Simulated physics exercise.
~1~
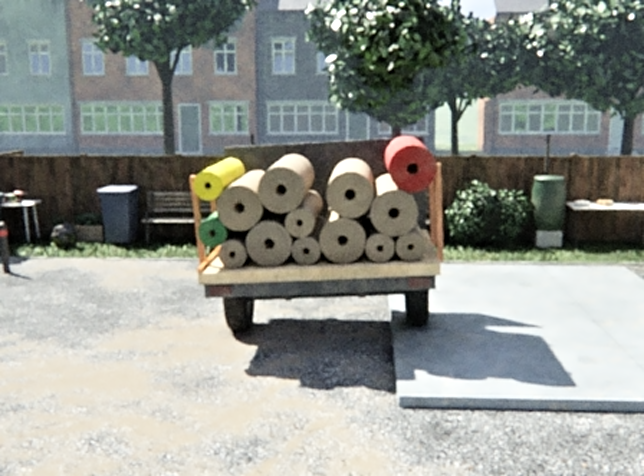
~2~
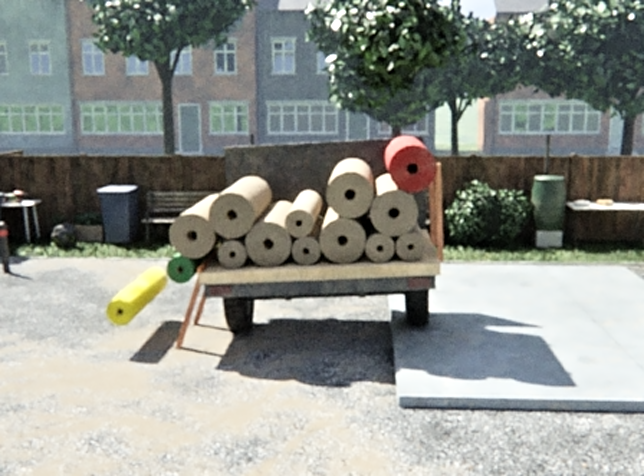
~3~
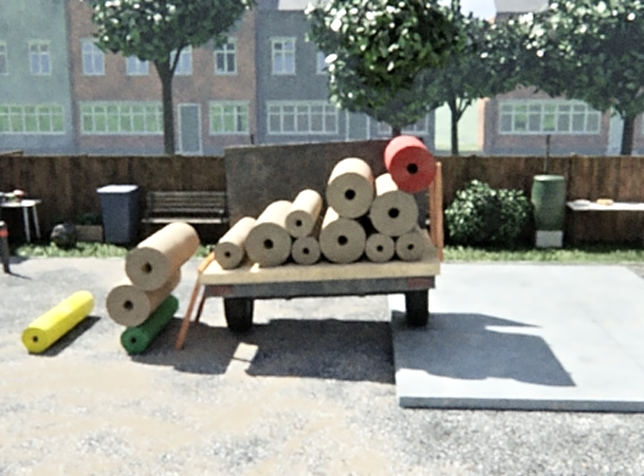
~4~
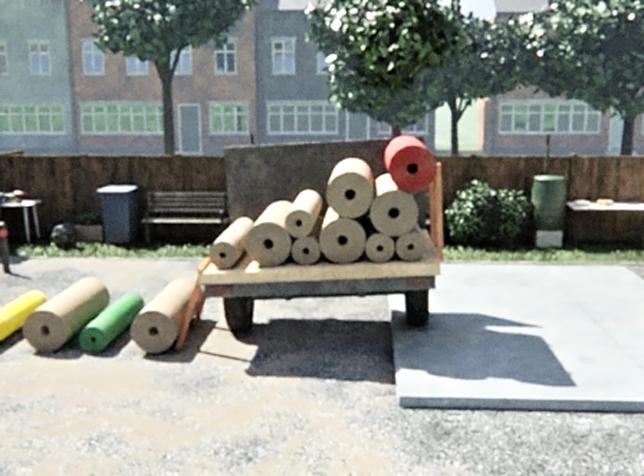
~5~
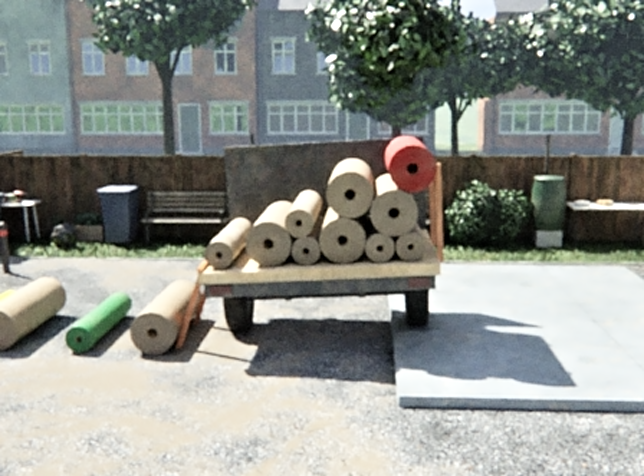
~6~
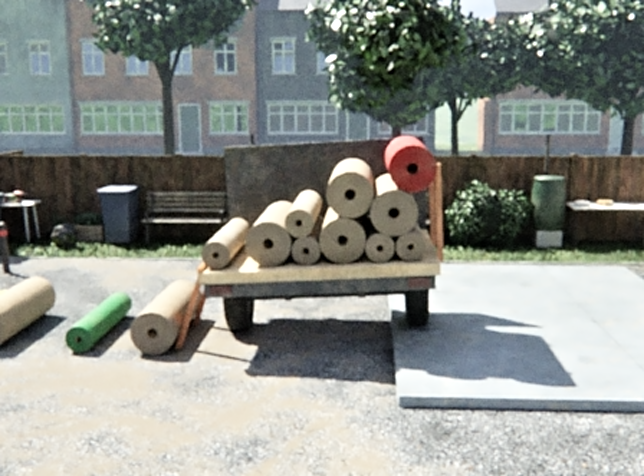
Rolls tumble off the trailer's left side as its posts drop, while red stays on top.
